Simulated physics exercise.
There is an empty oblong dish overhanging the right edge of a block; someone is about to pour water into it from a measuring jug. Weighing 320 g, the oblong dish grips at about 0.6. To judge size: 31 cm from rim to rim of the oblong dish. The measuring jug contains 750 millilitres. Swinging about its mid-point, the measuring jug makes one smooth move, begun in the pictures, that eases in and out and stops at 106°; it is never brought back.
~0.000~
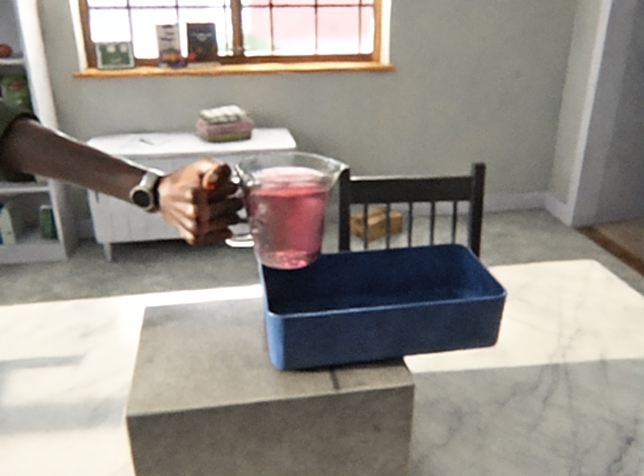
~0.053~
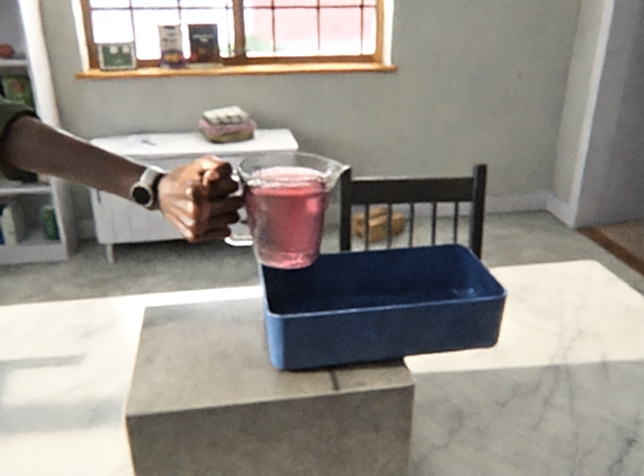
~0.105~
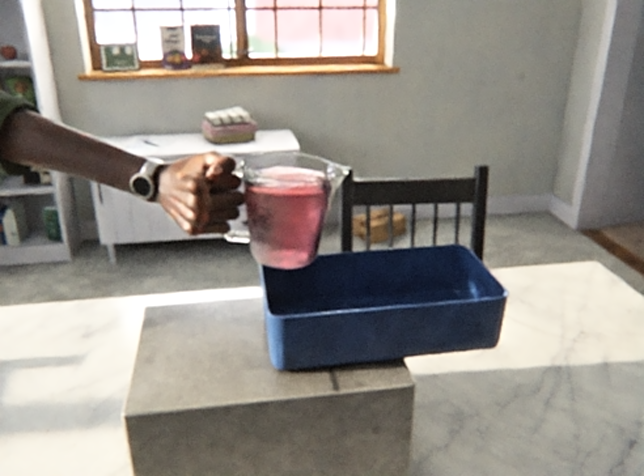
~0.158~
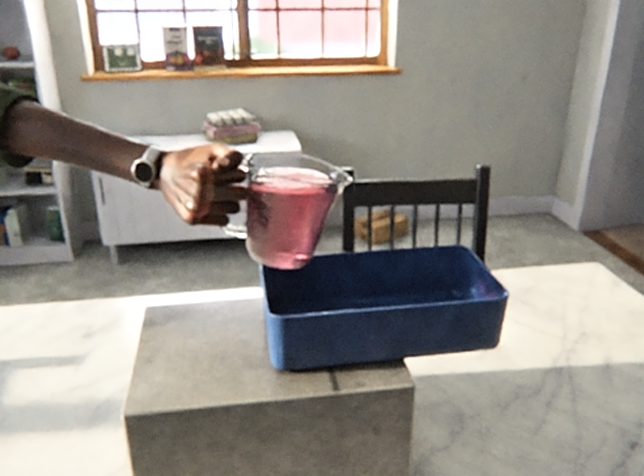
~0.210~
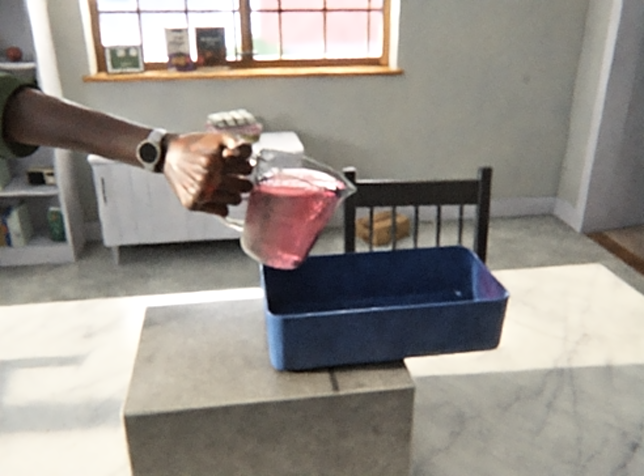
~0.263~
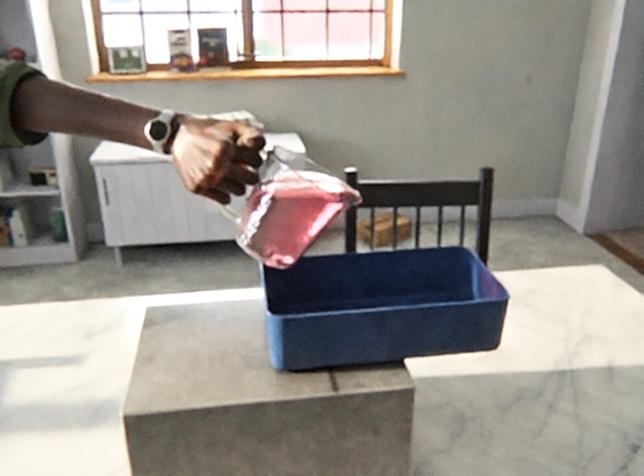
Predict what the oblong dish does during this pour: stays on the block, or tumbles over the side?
It tumbles over the side.
By 0.55 s the tilt is 93° and 50 per cent is still to pour; the oblong dish lies level with 32 per cent in it.
By 0.75 s the tilt is 106° and 8 per cent is still to pour; the oblong dish leans 3° with 85 per cent in it.
By 0.97 s the tilt is 106° and 0 per cent is still to pour; the oblong dish leans 3° with 97 per cent in it.
By 1.21 s the tilt is 106° and 0 per cent is still to pour; the oblong dish leans 36° with 98 per cent in it.
At rest the oblong dish leans 60° with 0 per cent in it.
